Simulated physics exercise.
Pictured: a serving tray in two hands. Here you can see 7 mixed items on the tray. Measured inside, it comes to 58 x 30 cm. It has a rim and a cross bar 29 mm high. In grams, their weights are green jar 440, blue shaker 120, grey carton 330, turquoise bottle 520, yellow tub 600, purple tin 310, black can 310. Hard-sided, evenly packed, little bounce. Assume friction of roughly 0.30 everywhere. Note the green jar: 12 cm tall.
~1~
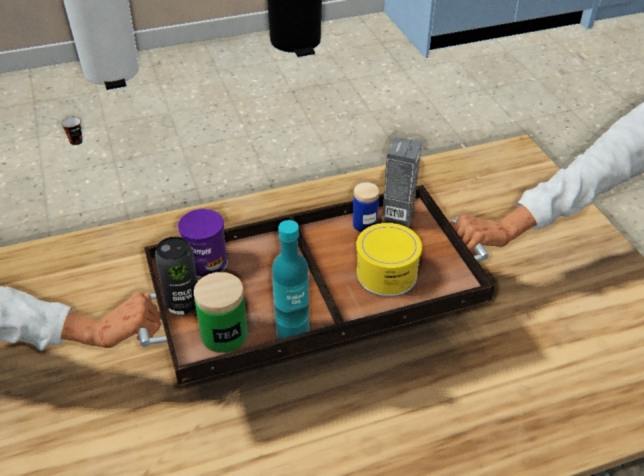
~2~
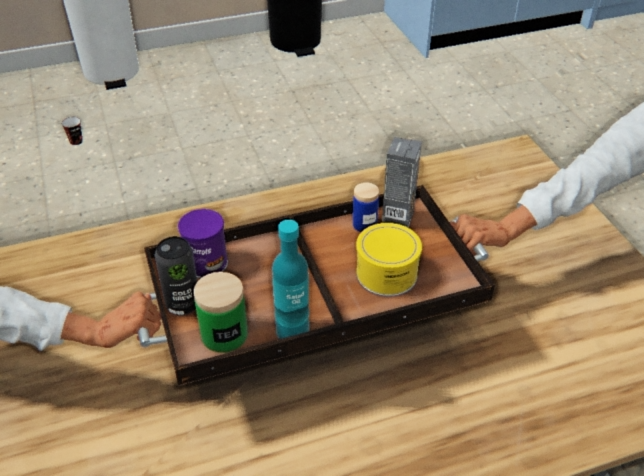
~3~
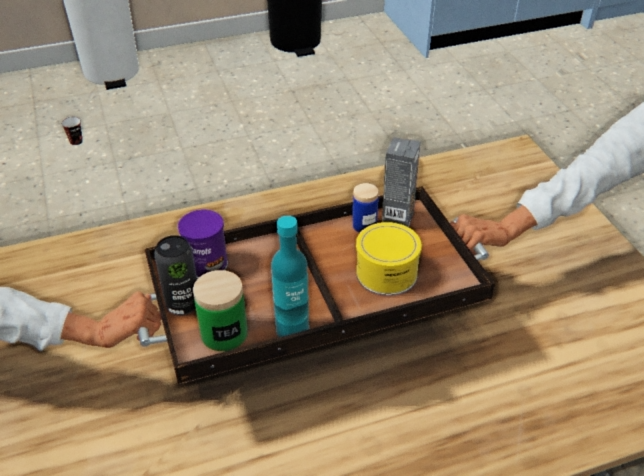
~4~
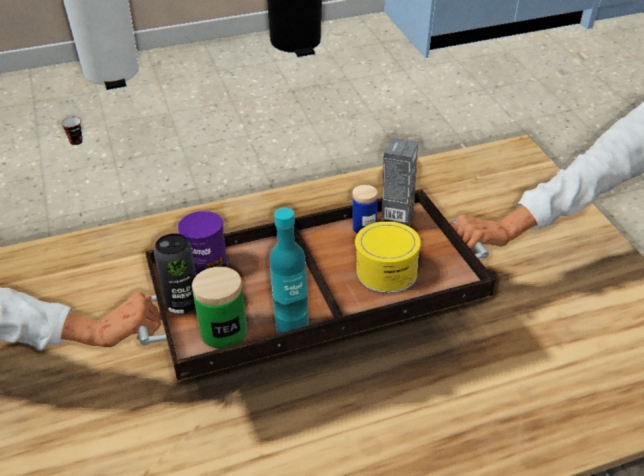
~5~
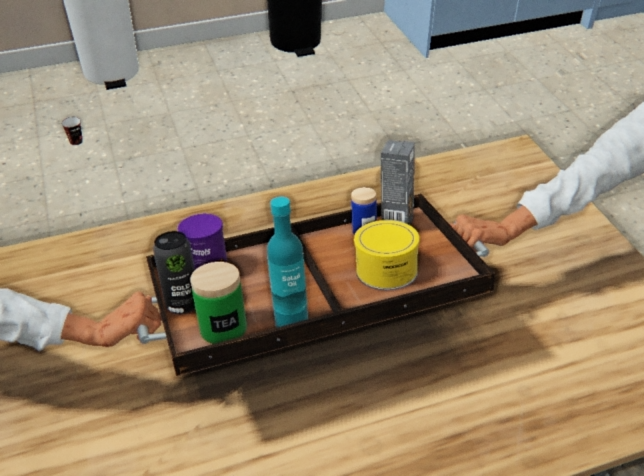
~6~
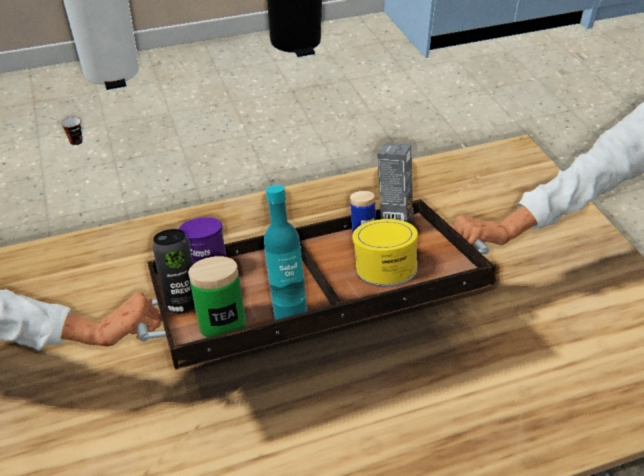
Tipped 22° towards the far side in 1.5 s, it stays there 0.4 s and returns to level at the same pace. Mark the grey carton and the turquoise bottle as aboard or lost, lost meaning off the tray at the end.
Grey carton: Aboard; turquoise bottle: Aboard.
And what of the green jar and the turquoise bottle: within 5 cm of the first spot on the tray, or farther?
As for the green jar, it winds up somewhere else, and the turquoise bottle winds up somewhere else.
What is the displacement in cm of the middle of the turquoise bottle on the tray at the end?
20 cm.
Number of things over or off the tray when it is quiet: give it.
Total: 2.
Then, 0.50 s past the last view, tray tilted 22°, far edge down; turquoise bottle on its side near (263, 258); black can shifted 4 cm; green jar shifted 4 cm.
Then, 1.20 s past the last view, tray tilted 21°, far edge down; black can now off the tray; turquoise bottle on its side near (263, 256); green jar shifted 11 cm.
Finally, off the tray, black can; on their side or leaning hard on the tray, turquoise bottle; not toppled but over 5 cm from the start, green jar and yellow tub; the other 3 still in place (within 5 cm). In the last view, grey carton near (400, 183), turquoise bottle near (264, 251).
